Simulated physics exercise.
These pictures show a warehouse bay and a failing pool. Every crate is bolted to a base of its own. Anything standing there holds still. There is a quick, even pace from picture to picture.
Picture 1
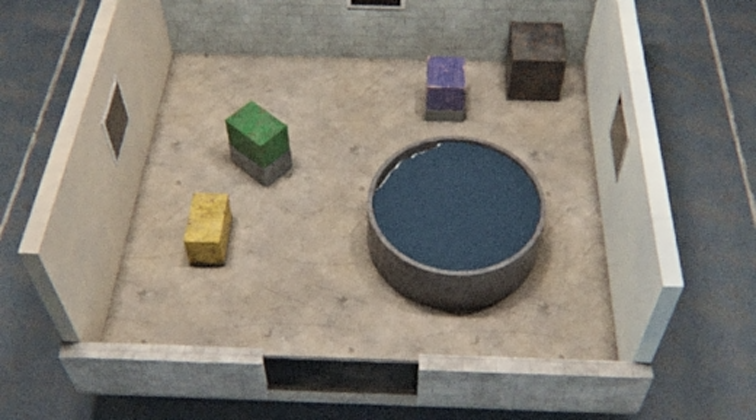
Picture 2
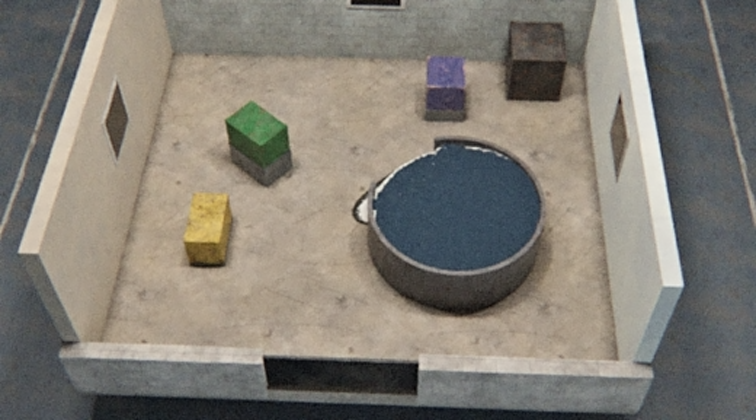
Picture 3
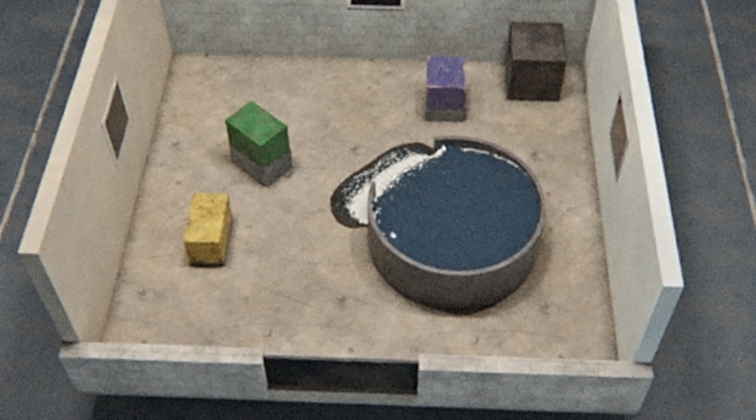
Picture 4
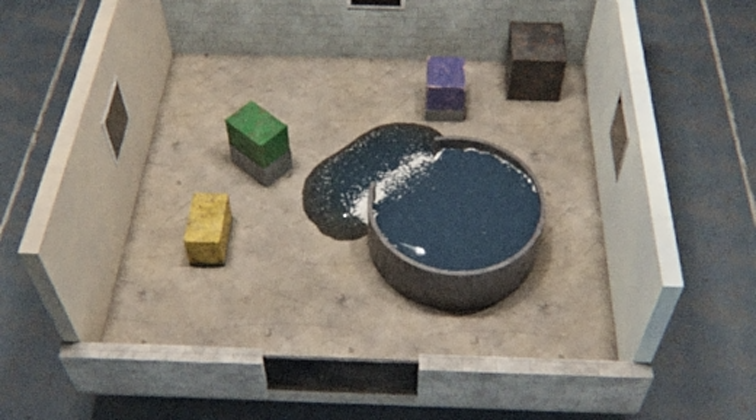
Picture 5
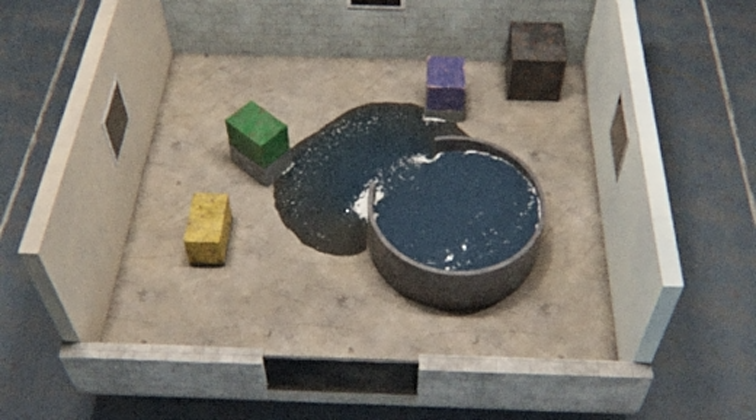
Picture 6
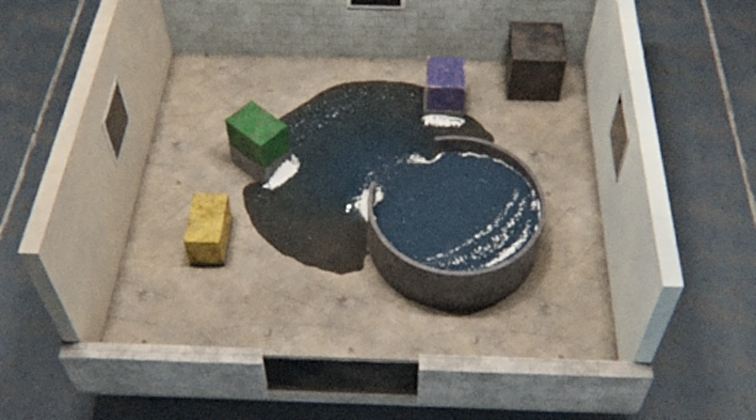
Water pours from a gap in the round pool and spreads to the green and purple blocks.
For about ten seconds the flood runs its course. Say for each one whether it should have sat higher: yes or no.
Green crate - no; yellow crate - yes; blue crate - no.
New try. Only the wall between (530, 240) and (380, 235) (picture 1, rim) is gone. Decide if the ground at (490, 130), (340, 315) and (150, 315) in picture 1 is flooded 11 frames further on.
Spot one spared, spot two inundated, spot three inundated.
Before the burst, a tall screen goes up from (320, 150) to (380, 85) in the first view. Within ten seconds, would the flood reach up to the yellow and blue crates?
Yellow is flooded; blue is flooded.
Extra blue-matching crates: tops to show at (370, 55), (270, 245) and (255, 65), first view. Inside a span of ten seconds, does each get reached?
In order, the crates: One gets flooded, two stays clear, three gets flooded.
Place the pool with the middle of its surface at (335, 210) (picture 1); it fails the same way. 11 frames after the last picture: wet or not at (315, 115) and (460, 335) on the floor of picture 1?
The first is wetted, and then the second is not reached.
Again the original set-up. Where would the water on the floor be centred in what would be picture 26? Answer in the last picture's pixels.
I reckon somewhere around (332, 162).
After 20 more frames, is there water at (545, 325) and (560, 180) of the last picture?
Result, in sequence: Unwetted; unwetted.
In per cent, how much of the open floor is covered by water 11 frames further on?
Estimate: Near 45 %.
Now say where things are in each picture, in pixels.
In the first frame, the round pool at (456, 205) is whole and still.
In the second frame, water pours out on the round pool's far side and has run to (367, 221).
In the third frame, the front is at (337, 212), out from the gap on the round pool's far side.
In the fourth frame, water pours out on the round pool's far side and has run to (418, 128).
In the fifth frame, water pours out on the round pool's far side and has run to a hidden place.
In the sixth frame, the front is at a hidden place, out from the gap on the round pool's far side.
A moment on, water covers 35 % of the floor; the green crate water round its plinth, the yellow crate water round its plinth, the blue crate water round its plinth.
Next, water covers 45 % of the floor; the green crate water round its plinth, the yellow crate water round its plinth, the blue crate water round its plinth.
Then, water covers 65 % of the floor; the green crate water round its plinth, the yellow crate water round its plinth, the blue crate water round its plinth.
Later, water covers 85 % of the floor; the green crate water round its plinth, the yellow crate water round its plinth, the blue crate water round its plinth.
In the end, water covers 100 % of the floor; the green crate stayed above the water, the yellow crate was topped, the blue crate stayed above the water.
